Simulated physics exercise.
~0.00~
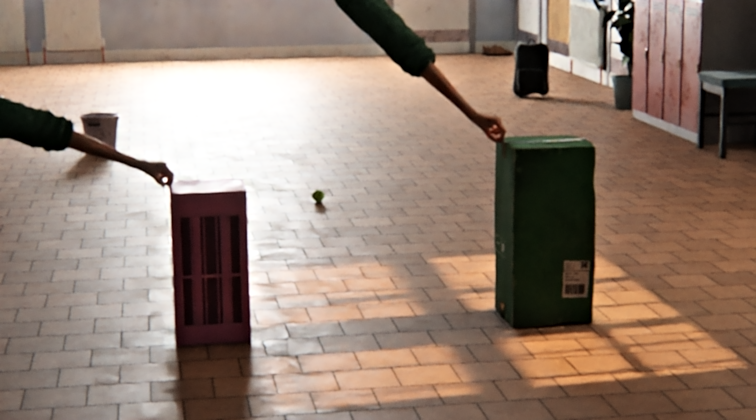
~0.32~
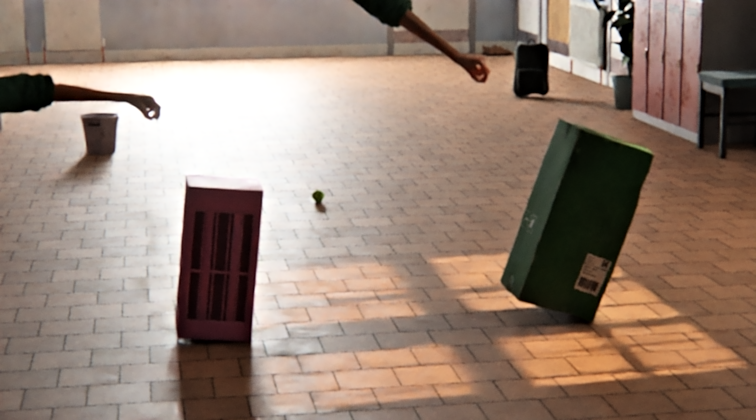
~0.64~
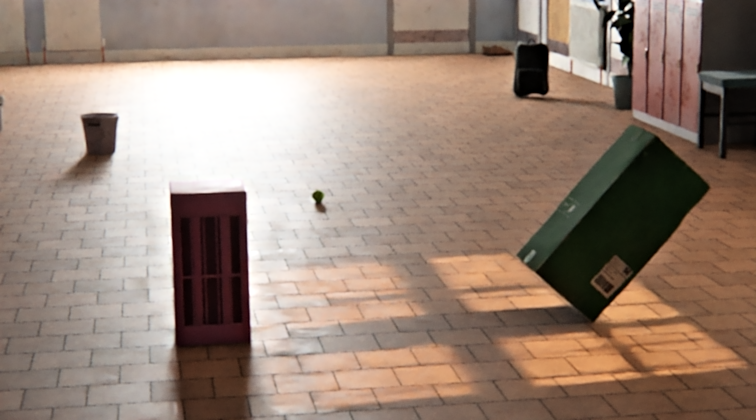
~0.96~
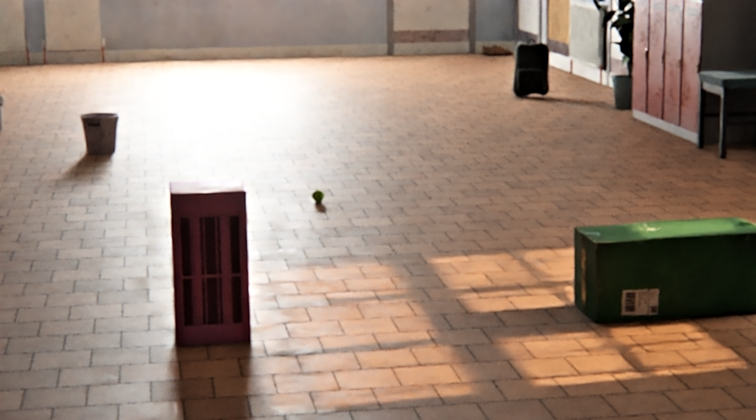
A tall green parcel on the right and a smaller, dark pink slatted crate on the left stand upright on a sunlit tiled floor, seen from a fixed, slightly raised view across a large room. Two sleeved arms reach in from the left and above, their hands at the tops of the objects. The hands let go and draw back as the crate tips slightly and the parcel leans to the right. The crate settles back on its base while the parcel tilts much farther. Finally the parcel lies on its side, and the crate remains upright.
